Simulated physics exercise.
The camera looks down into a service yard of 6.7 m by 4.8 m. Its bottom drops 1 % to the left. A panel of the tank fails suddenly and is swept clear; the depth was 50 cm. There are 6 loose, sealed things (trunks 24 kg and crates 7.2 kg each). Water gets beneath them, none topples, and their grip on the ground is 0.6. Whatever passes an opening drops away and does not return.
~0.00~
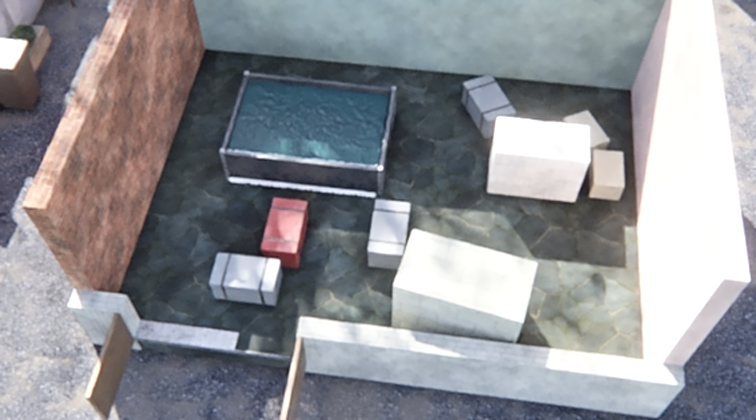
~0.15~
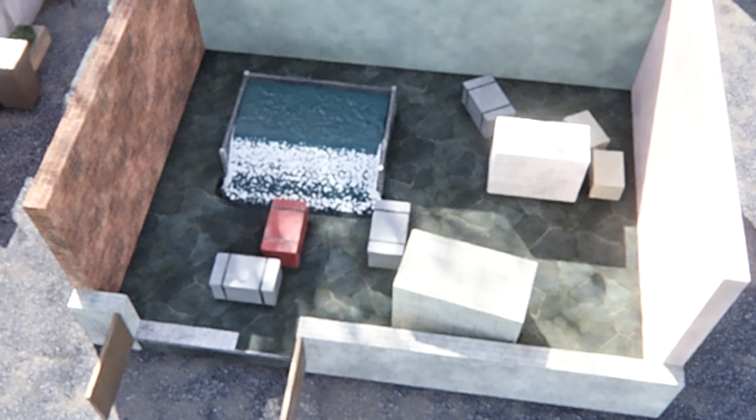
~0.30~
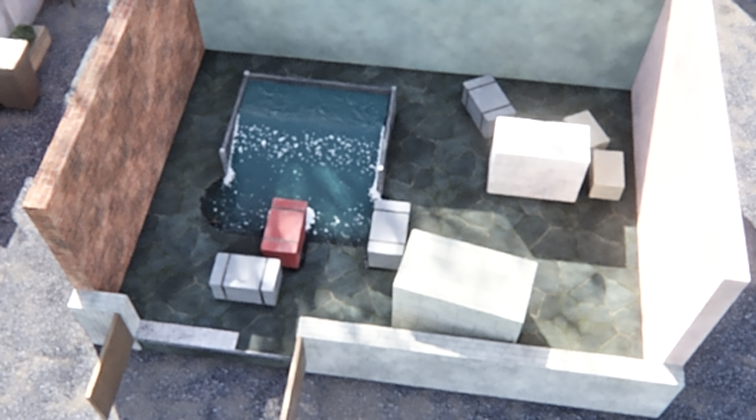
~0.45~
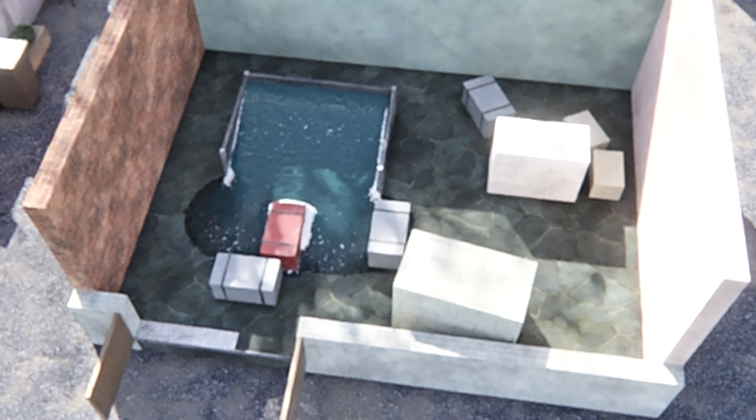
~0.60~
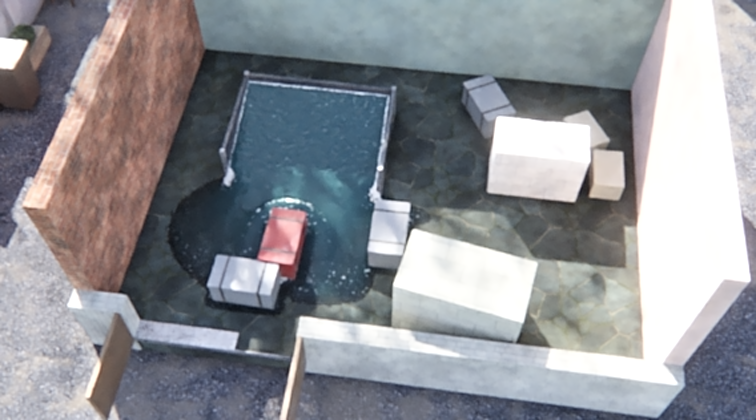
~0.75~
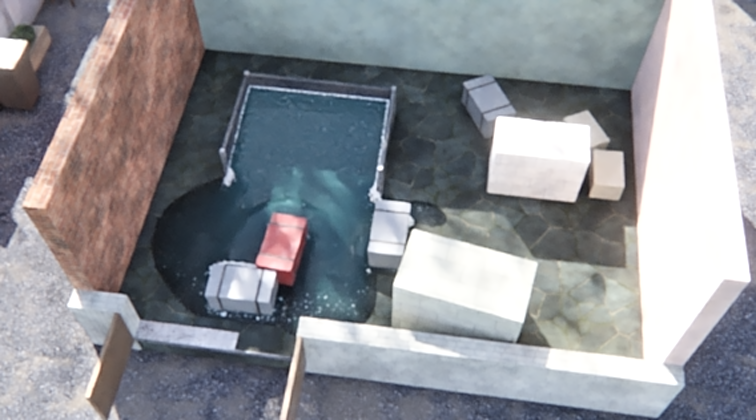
Water bursts from the tank's front, spreads around the boxes and nudges the red one slightly.
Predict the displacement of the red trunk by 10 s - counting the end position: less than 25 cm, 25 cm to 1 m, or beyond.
The red trunk travels far.
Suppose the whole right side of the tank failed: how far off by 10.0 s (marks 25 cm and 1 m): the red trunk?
Then the red trunk holds its place.
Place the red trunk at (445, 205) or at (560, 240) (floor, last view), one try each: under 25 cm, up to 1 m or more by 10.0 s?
In turn: It barely shifts; it barely shifts.
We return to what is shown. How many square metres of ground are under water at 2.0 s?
Roughly 12 m2.
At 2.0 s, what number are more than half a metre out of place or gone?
By then 2.
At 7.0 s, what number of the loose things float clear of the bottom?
At that moment 0.
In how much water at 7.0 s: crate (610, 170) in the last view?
About 1 cm.
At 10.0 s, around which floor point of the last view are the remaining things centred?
Near (523, 170).
After 2.0 s the red trunk has gone out; 2 of 6 are out; 0 afloat.
After 4.5 s the red trunk has gone out; 2 of 6 are out; 0 afloat.
After 7.0 s the red trunk has gone out; 2 of 6 are out; 0 afloat.
After 10.0 s the red trunk has gone out; 2 of 6 are out; 0 afloat.
